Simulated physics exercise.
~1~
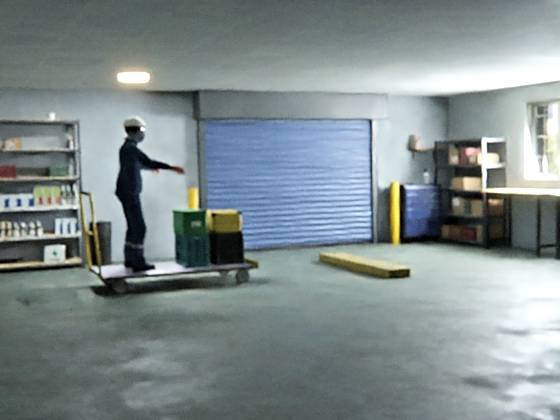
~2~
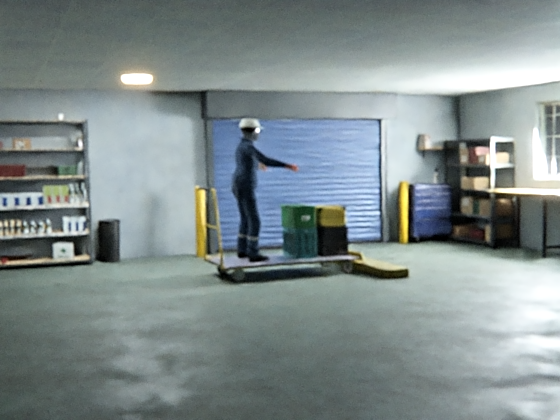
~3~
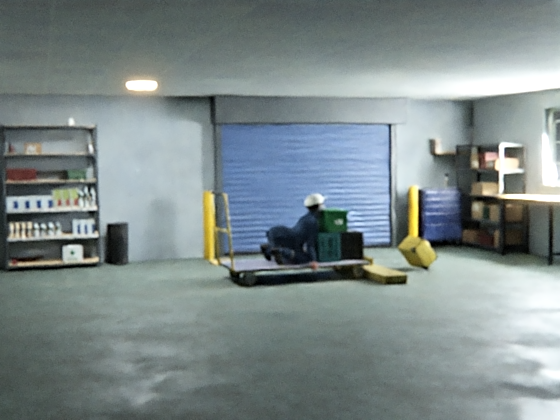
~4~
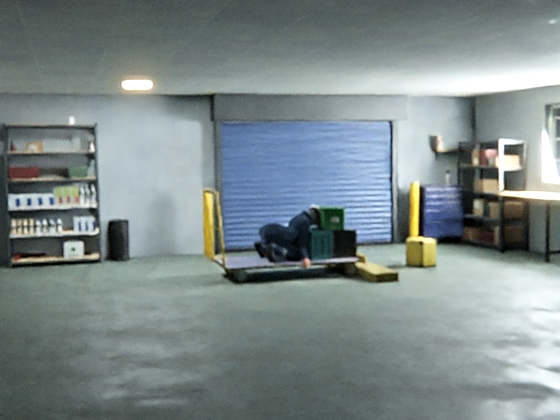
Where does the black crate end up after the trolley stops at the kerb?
It stays on the trolley's deck near the front, beside the teal crate, and does not go over the edge.
